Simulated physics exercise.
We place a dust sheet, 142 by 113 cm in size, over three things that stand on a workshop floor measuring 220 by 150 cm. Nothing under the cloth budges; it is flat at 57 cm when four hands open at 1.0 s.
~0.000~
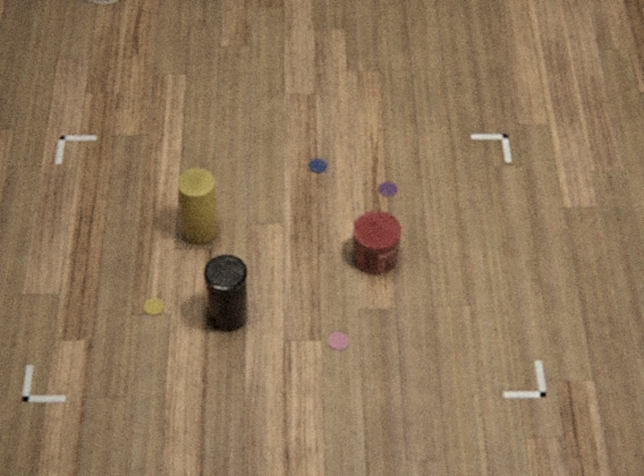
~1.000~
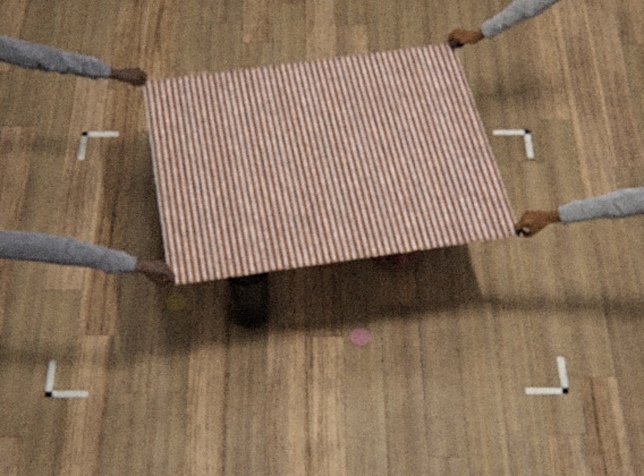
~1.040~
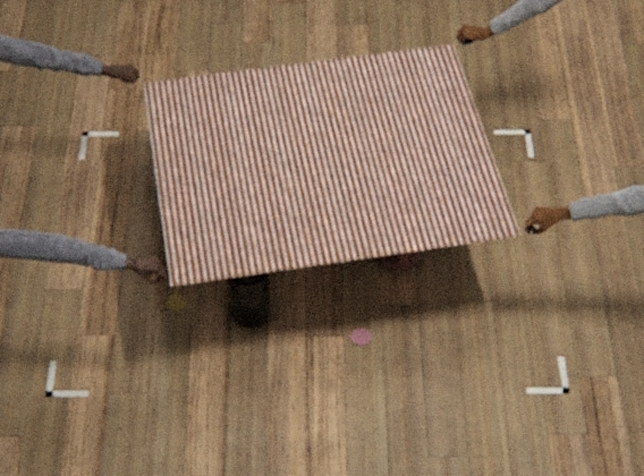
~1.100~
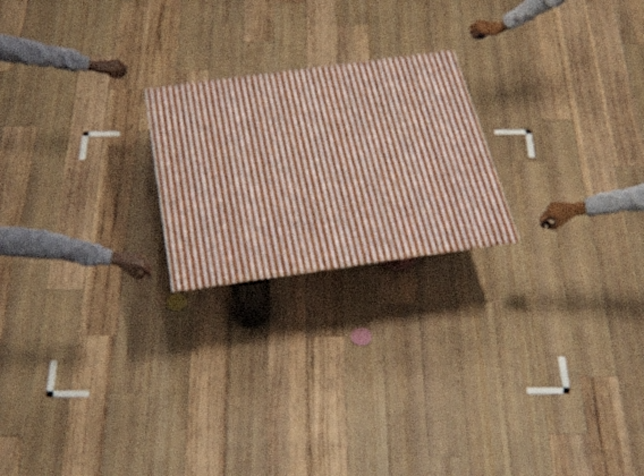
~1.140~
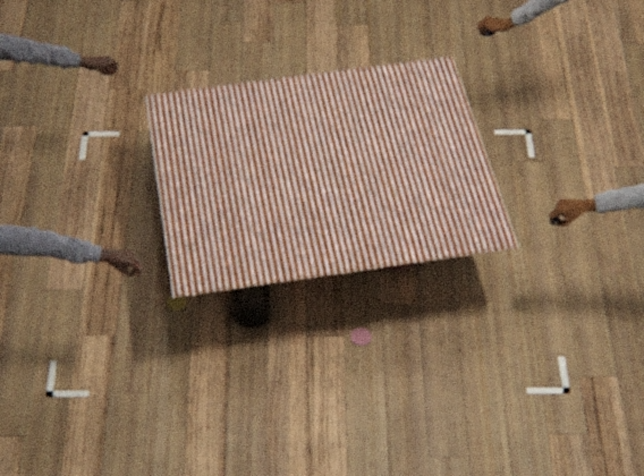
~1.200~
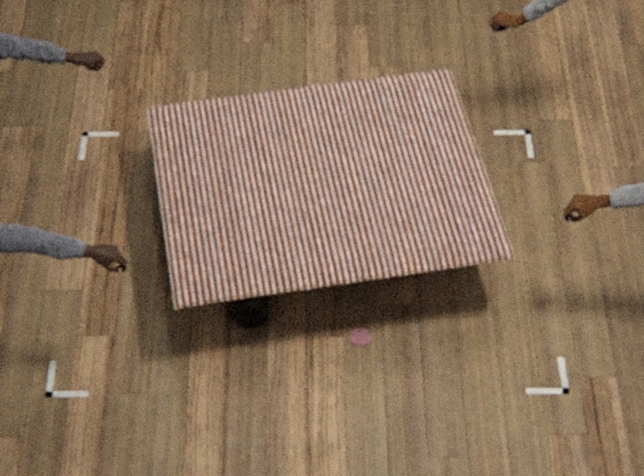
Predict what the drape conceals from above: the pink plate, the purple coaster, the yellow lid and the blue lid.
In order: The pink plate stays uncovered; the purple coaster gets covered; the yellow lid remains in the open; the blue lid vanishes under it.
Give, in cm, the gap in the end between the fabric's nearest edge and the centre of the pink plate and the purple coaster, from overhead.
Roughly 6 cm, then 18 cm.
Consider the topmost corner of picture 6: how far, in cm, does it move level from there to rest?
Measured flat, the shift is around 8 centimetres.
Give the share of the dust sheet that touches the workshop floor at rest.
Roughly 10 %.
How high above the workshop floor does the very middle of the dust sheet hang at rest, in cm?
Looks like close to 18 cm up.
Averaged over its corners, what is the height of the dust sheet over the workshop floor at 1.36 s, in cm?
I'd put their mean height at around 16 cm.
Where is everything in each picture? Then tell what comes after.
In the first picture, pink plate (339, 341); purple coaster (388, 189); yellow lid (154, 306); blue lid (318, 165); red bucket (377, 229), 20 cm tall; yellow tub (196, 182), 35 cm tall; black pot (225, 271), 33 cm tall.
In the second picture, dust sheet corners (170, 285) (143, 82) (453, 43) (520, 235); highest point 57 cm, lowest 57 cm.
In the third picture, dust sheet corners (171, 286) (143, 83); highest point 56 cm, lowest 56 cm.
In the fourth picture, dust sheet corners (173, 292) (145, 90); highest point 53 cm, lowest 52 cm.
In the fifth picture, dust sheet corners (173, 298) (146, 96); highest point 49 cm, lowest 48 cm.
In the sixth picture, dust sheet corners (175, 310) (148, 110) (450, 71) (514, 260); highest point 43 cm, lowest 40 cm.
At 1.4 s, 0 % of it is down, spanning 155 by 129 cm, above blue lid, purple coaster.
At 1.5 s, 5 % of it is down, spanning 142 by 126 cm, above blue lid, purple coaster.
At 1.7 s, 10 % of it is down, spanning 143 by 125 cm, above blue lid, purple coaster.
At 1.8 s, 10 % of it is down, spanning 142 by 124 cm, above blue lid, purple coaster.
At 3.3 s, 10 % of it is down, spanning 142 by 123 cm, above blue lid, purple coaster.
